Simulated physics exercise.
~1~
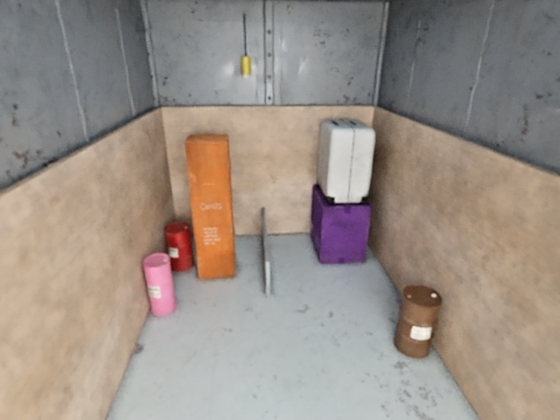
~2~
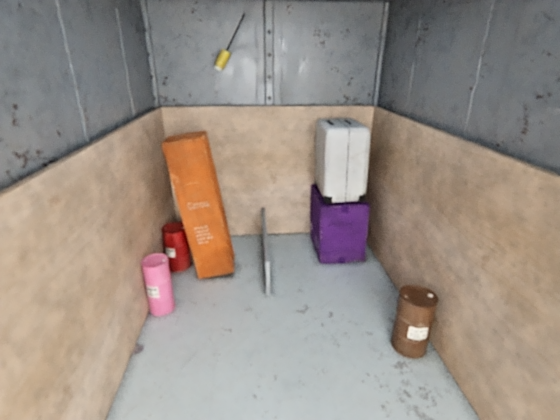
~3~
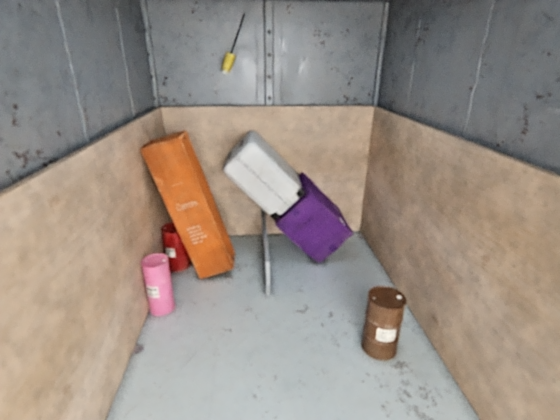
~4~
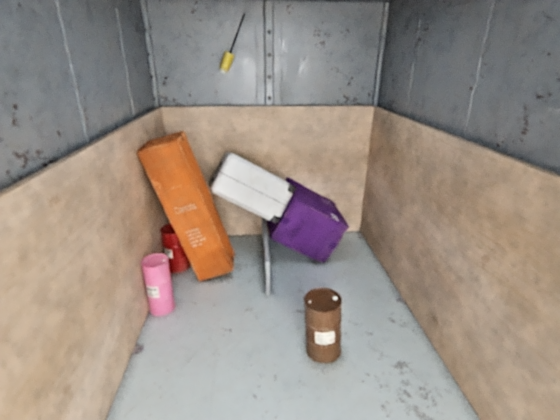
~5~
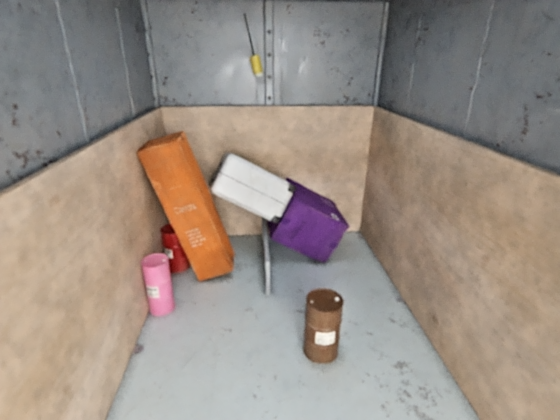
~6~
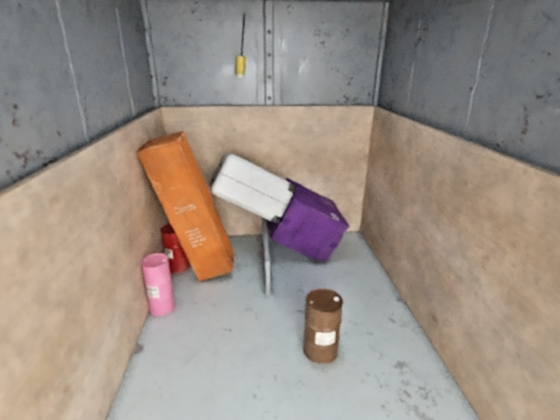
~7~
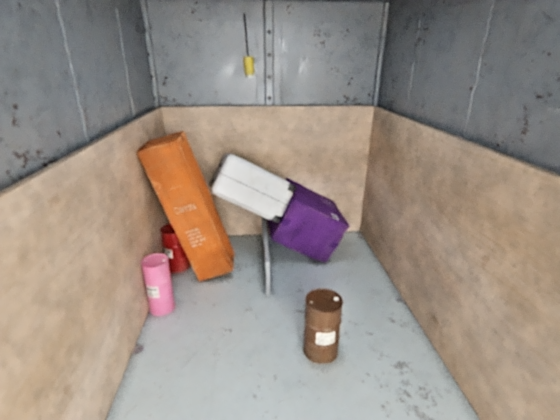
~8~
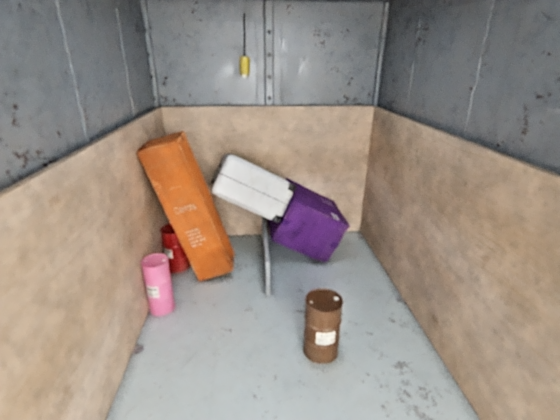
Orange box tilting left in a van, then white case and purple box toppling left as brown canister slides left and stops upright.
